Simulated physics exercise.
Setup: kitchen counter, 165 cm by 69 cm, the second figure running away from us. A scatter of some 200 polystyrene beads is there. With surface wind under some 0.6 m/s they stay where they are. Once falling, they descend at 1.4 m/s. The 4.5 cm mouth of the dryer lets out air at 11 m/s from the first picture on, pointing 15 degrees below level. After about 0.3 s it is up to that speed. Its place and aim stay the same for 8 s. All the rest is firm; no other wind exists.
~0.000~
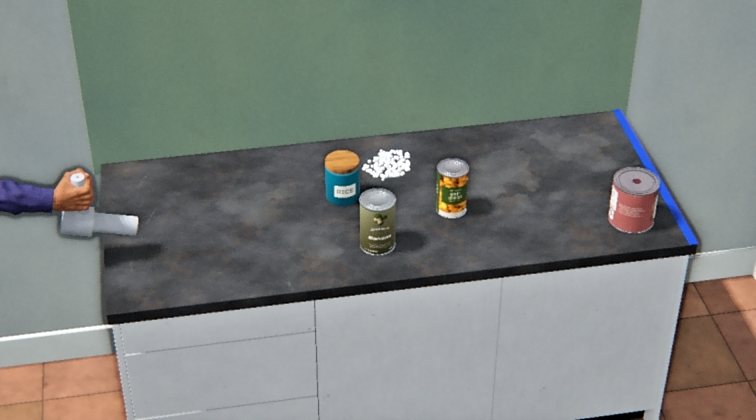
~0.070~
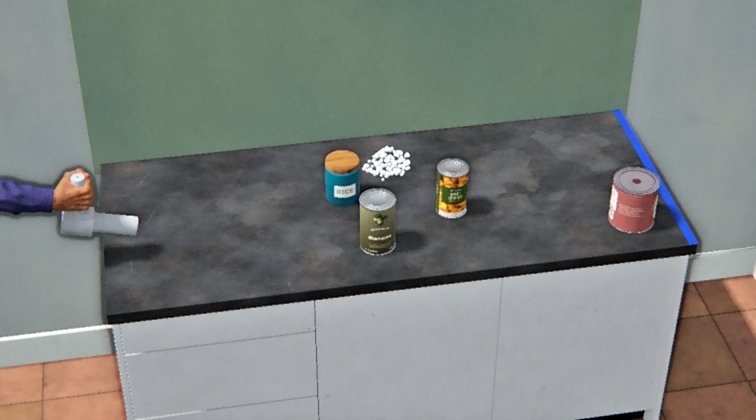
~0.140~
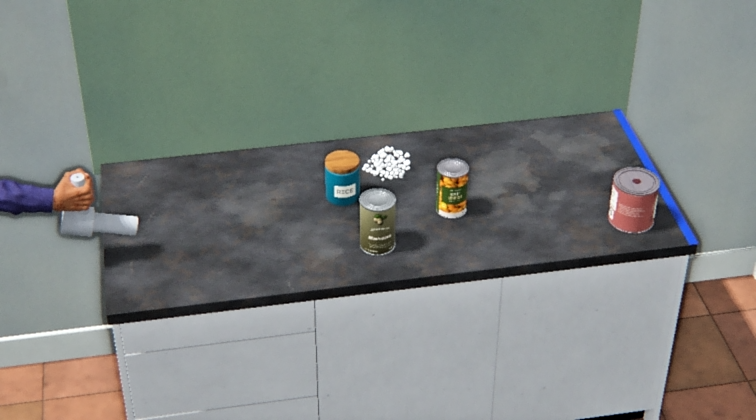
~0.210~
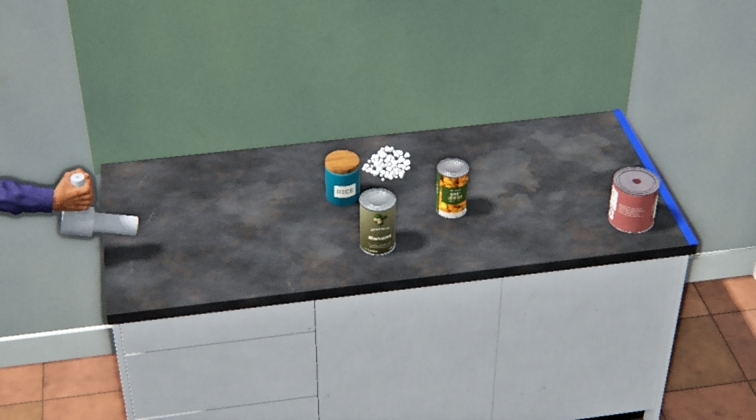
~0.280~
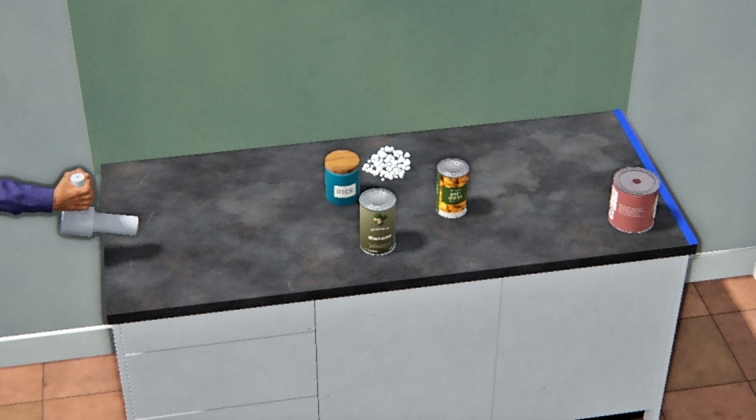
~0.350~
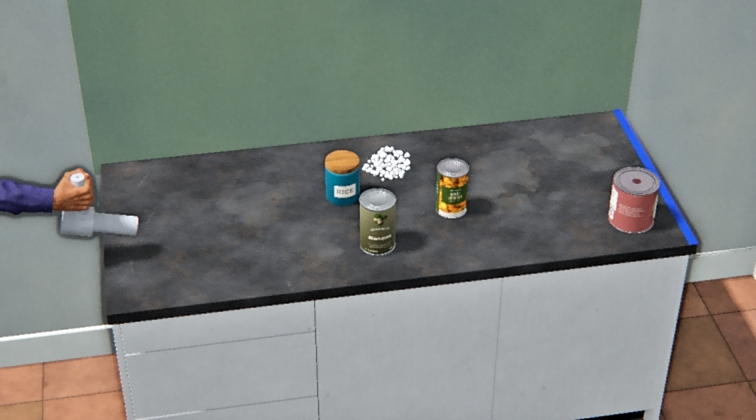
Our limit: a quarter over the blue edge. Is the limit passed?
I'd bet the limit of a quarter at that edge holds.
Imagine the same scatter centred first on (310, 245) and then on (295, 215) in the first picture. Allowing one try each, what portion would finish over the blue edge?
About 1 and 15 in a hundred, in that order.
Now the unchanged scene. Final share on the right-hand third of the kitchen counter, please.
Something close to 1 % ends up there.
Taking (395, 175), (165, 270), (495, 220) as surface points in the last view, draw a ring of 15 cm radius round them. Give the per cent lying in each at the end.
In order: About 90 %, then 0 %, then 0 %.
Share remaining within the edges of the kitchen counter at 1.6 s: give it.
About 100 per cent remain.
After 1.6 s, 0 % are over the blue edge; the middle of those still in play is near (388, 166); 14 % have settled or left.
After 2.6 s, 1 % are over the blue edge; the middle of those still in play is near (388, 164); 17 % have settled or left.
After 4.4 s, 4 % are over the blue edge; the middle of those still in play is near (388, 164); 25 % have settled or left.
After 8.0 s, at the end, 6 % are over the blue edge; the middle of those still in play is near (388, 164).
